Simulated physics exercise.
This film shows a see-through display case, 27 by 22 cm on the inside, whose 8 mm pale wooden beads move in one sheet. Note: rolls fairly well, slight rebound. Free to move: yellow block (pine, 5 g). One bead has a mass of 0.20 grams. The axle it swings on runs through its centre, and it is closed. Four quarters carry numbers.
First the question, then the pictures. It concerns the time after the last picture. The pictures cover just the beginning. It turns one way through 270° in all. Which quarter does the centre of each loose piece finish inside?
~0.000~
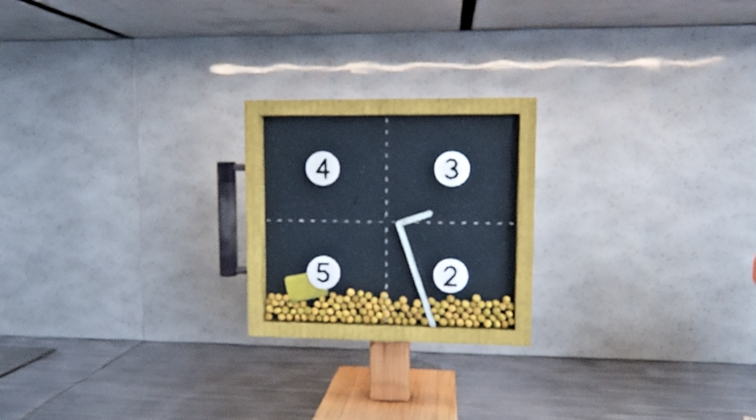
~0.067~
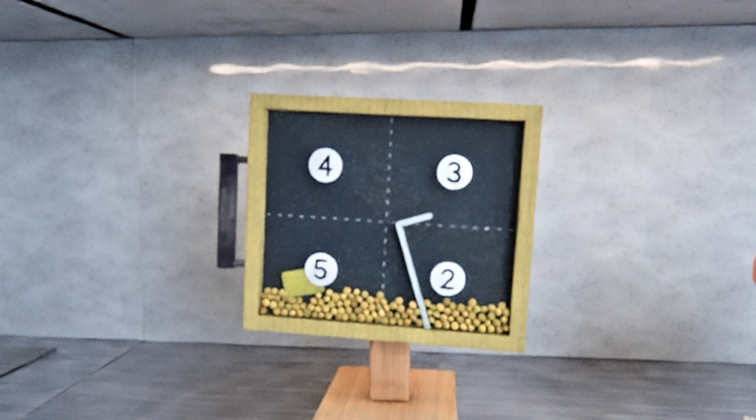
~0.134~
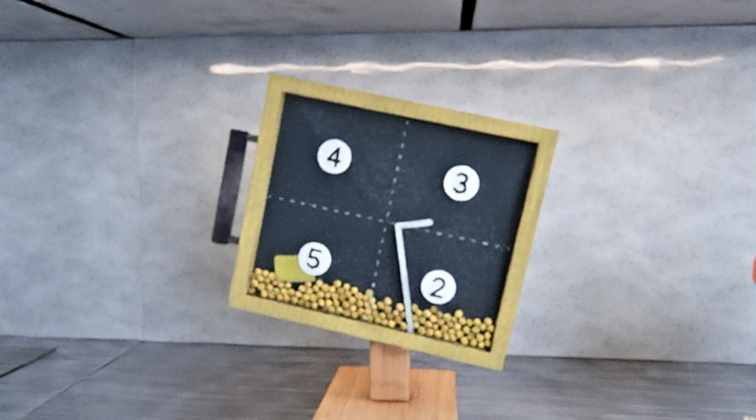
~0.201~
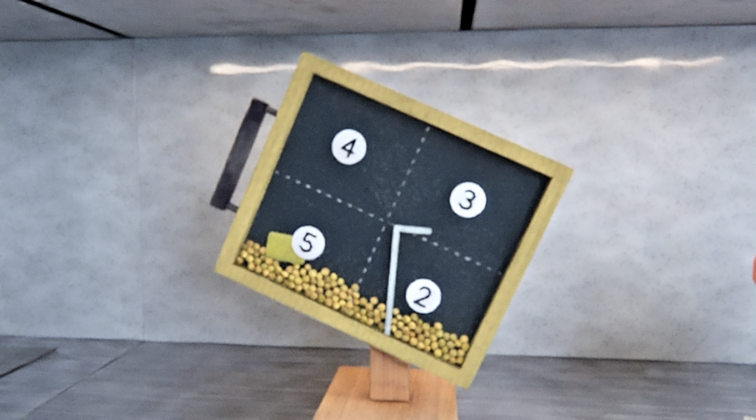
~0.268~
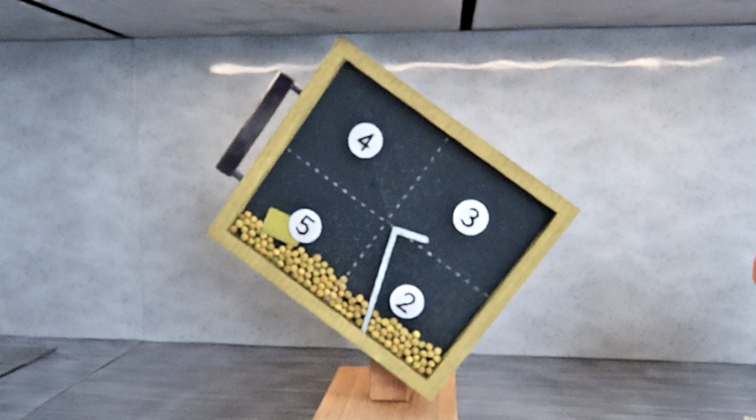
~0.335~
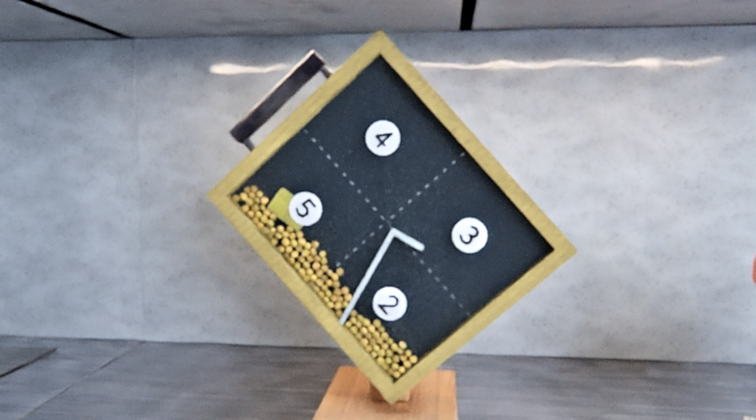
I would say 5.
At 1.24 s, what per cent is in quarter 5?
Share: Close to 0 percent.
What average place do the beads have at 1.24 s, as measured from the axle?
Offset: Approx. 3 cm left, 9 cm below.
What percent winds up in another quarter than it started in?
Moved: Close to 95 %.
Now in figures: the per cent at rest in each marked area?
Quarter 2: 0; quarter 3: 0; quarter 4: 80; quarter 5: 20.
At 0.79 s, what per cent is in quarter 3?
Share: Some 5 per cent.
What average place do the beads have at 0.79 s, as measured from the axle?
7 cm left, 1 cm above.
After 0.79 s, it stands 130° clockwise; the beads' middle is 7 cm left of and 1 cm above the centre; no. 2, 60 %, no. 3, 5 %, no. 5, 30 %; yellow block in no. 5.
After 1.24 s, it has come round 212° clockwise; the beads' middle is 3 cm left of and 9 cm below the centre; no. 3, 40 %, no. 4, 60 %; yellow block in no. 3.
After 1.63 s, it has come round 270° clockwise; the beads' middle is 6 cm left of and 9 cm below the centre; no. 3, 5 %, no. 4, 90 %, no. 5, 5 %; yellow block in no. 5.
All still by 2.3 s, it has come round 270° clockwise; no. 2, 0 %, no. 3, 0 %, no. 4, 80 %, no. 5, 20 %; yellow block in no. 5.
